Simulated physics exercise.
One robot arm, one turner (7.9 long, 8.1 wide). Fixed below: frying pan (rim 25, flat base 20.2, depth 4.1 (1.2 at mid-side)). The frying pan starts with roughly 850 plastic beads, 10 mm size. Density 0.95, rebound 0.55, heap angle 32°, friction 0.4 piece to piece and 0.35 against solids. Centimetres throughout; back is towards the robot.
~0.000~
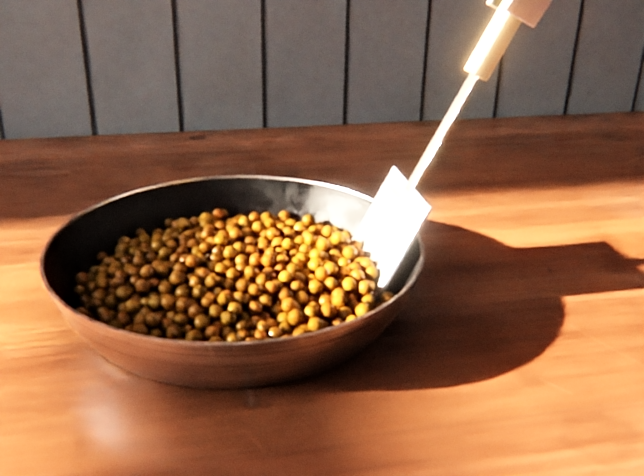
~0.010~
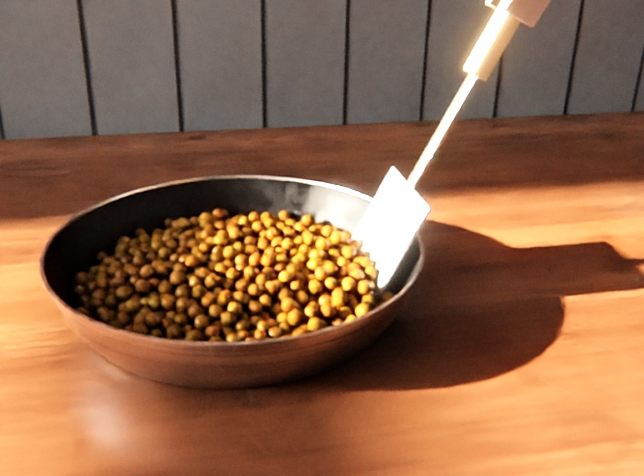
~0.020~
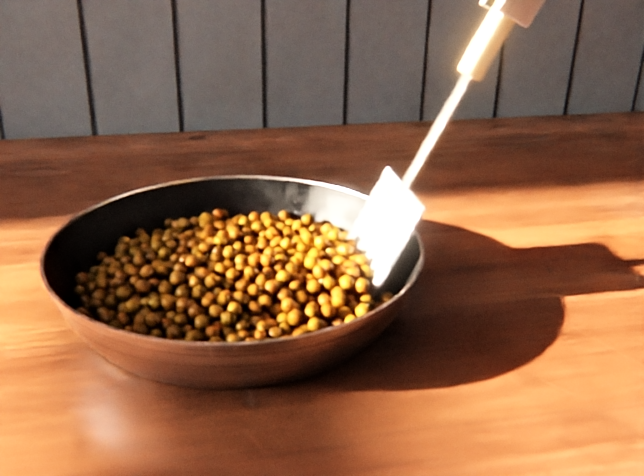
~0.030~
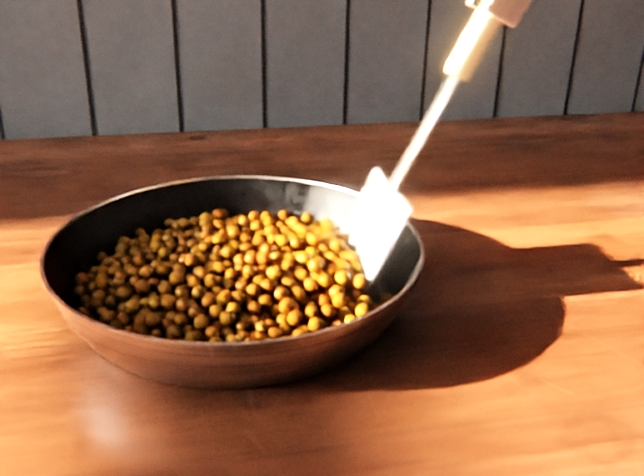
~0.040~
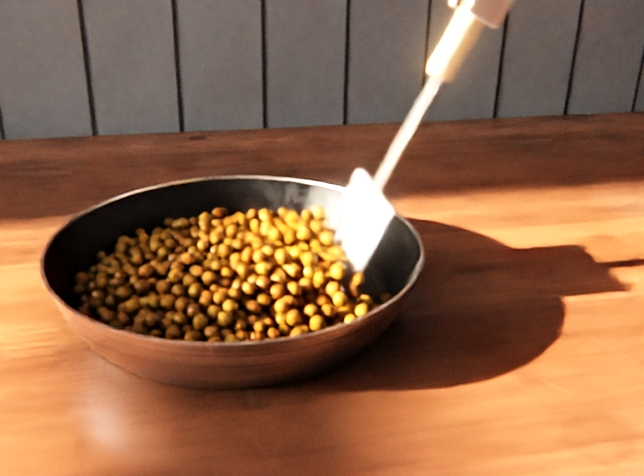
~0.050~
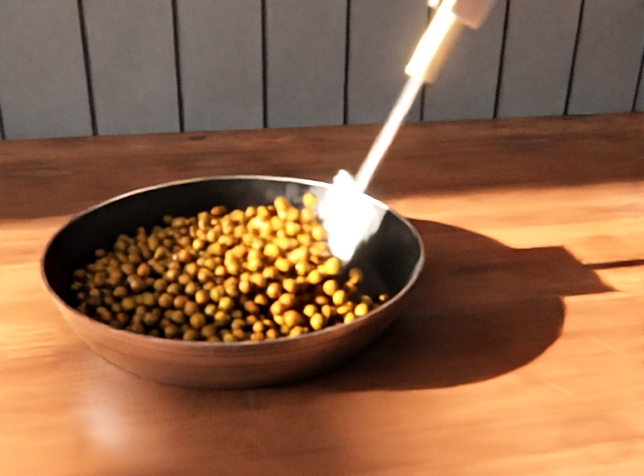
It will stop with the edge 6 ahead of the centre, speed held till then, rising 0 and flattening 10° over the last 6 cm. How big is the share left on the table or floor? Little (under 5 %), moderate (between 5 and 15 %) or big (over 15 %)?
On the table or floor the share is moderate, between 5 and 15 %.
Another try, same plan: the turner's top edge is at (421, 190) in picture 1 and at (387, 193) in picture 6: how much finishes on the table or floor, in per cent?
About 0 per cent.
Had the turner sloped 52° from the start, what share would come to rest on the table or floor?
Then about 5 per cent.
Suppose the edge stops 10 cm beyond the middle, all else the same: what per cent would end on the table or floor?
It would be near 35 per cent.
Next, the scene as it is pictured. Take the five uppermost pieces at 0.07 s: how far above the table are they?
Roughly 7 cm.
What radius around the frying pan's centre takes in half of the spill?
Roughly 28 cm.
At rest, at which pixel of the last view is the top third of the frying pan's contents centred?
At about (118, 261).
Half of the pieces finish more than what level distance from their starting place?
Some 3 cm.
By 0.07 s, sloping 63°, highest piece 7 above the table; 849 in the frying pan.
By 0.10 s, sloping 60°, highest piece 9 above the table; 849 in the frying pan.
By 0.31 s, sloping 53°, highest piece 6 above the table; 762 in the frying pan, 79 on the table or floor, 8 on the blade or in flight.
By 1.36 s, sloping 53°, highest piece 5 above the table; 759 in the frying pan, 90 on the table or floor.
Final count, 759 in the frying pan, 90 on the table or floor. That is 11 % on the table or floor.
